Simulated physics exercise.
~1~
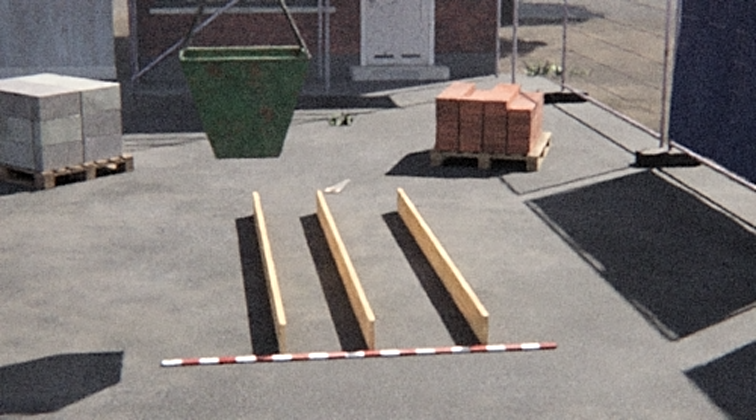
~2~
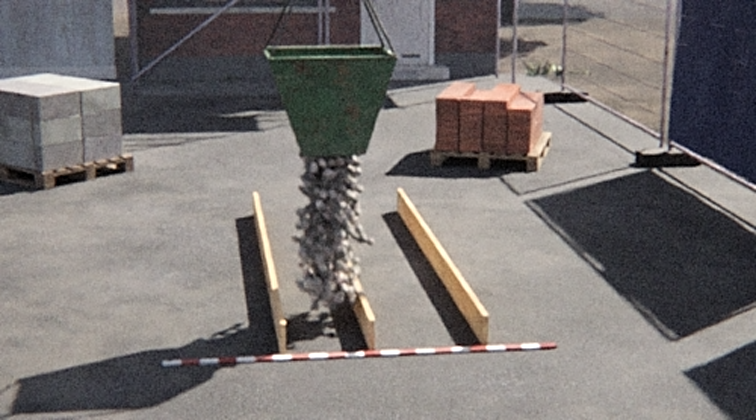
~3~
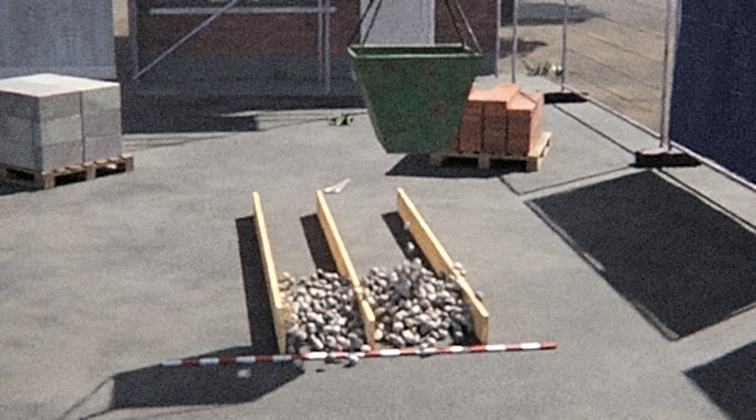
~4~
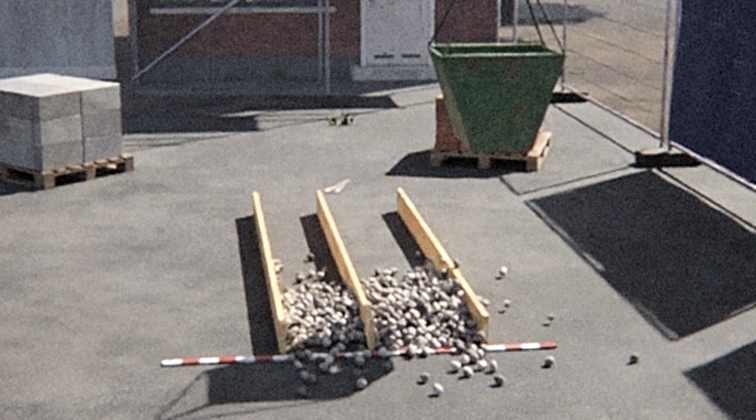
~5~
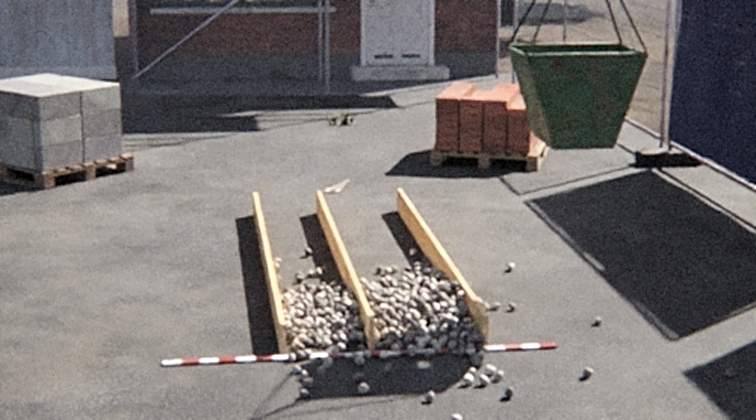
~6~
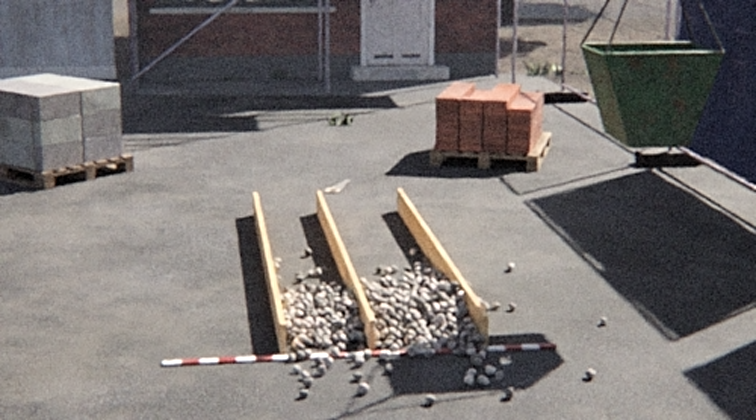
A green skip hung from above moved right across a paved yard and dumped a stream of round grey stones between three wooden planks, then carried on empty, leaving more stones in the right bay than the left and a few scattered outside.
